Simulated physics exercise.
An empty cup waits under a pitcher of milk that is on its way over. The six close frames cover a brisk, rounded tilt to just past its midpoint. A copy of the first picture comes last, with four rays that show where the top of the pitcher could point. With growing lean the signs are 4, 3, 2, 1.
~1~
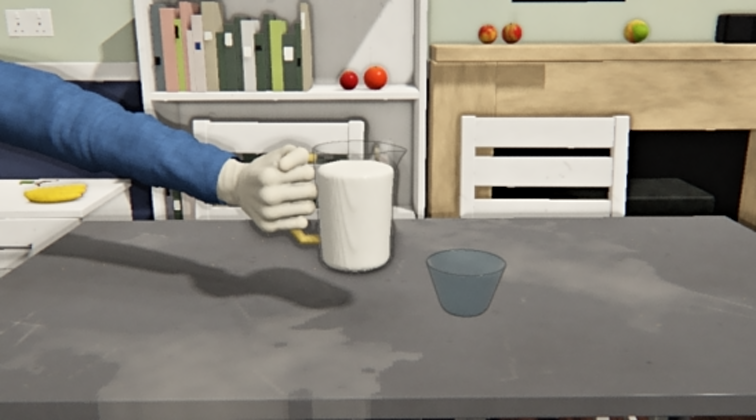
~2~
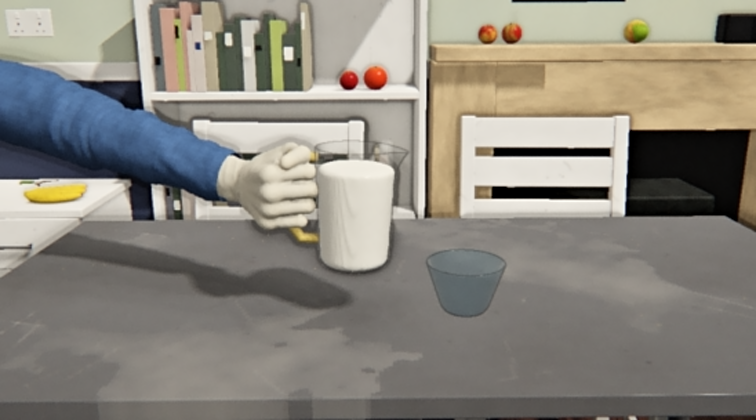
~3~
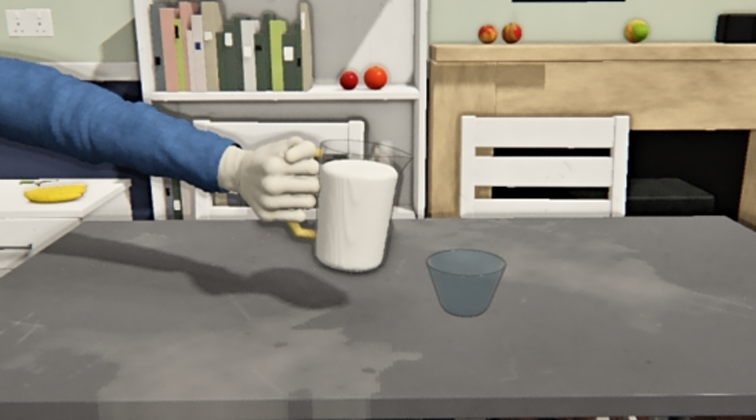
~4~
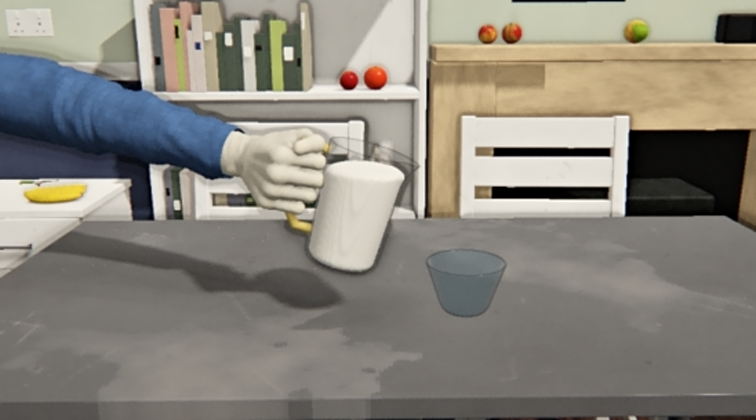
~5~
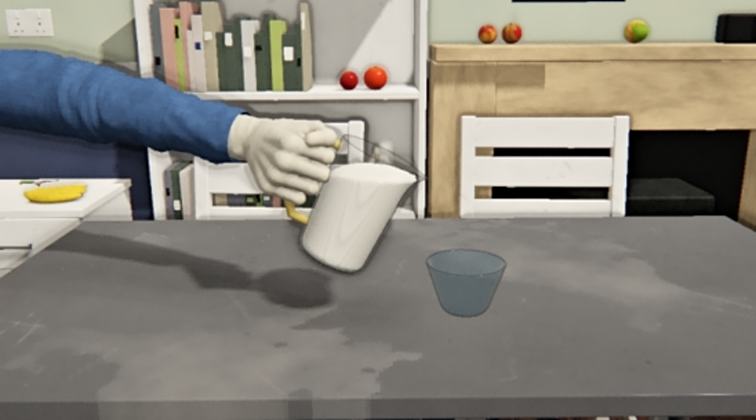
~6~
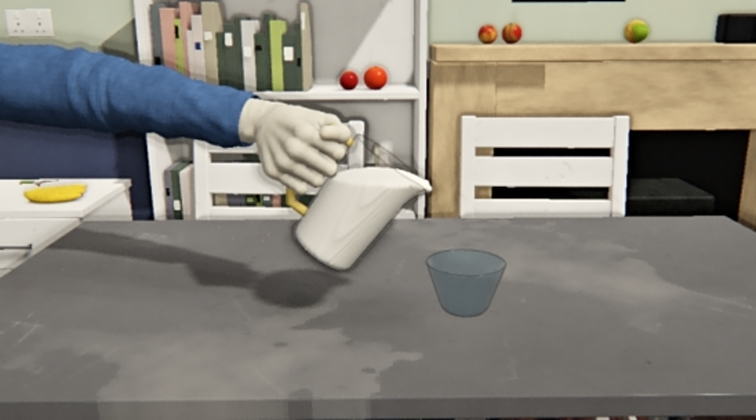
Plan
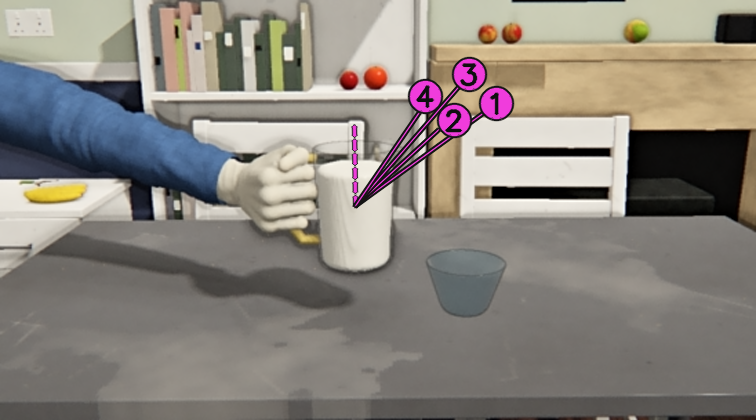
The clip shows a gloved hand in a blue sleeve holding a pitcher of milk above a gray table, then tilting it rightward beside a small empty blue cup until the milk reaches the pitcher's lip.
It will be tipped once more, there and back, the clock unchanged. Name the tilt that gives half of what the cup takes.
Take 1.
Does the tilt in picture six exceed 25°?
Yes, it does.
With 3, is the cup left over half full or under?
Under.
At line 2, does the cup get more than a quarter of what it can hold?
Yes, it does.
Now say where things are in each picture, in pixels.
Upright, lip at (406, 150); rim of the cup round (466, 261); nothing has left yet, in the first frame.
Upright, lip at (407, 151); nothing has left yet, in the second frame.
Tipped about 7°, lip at (412, 156); nothing has left yet, in the third frame.
Tipped about 16°, lip at (419, 165); nothing has left yet, in the fourth frame.
Tipped about 26°, lip at (425, 177); nothing has left yet, in the fifth frame.
Tipped about 37°, lip at (429, 190); milk is over the lip, down to (429, 190), in the sixth frame.
On the marked copy, 1 at (482, 113); 2 at (438, 129); 3 at (458, 87); 4 at (419, 112).
For line 1, the cup ends with about 49 % of what it can hold.
For line 2, the cup ends with about 34 % of what it can hold.
For line 3, the cup ends with about 20 % of what it can hold.
For line 4, the cup ends with about 10 % of what it can hold.
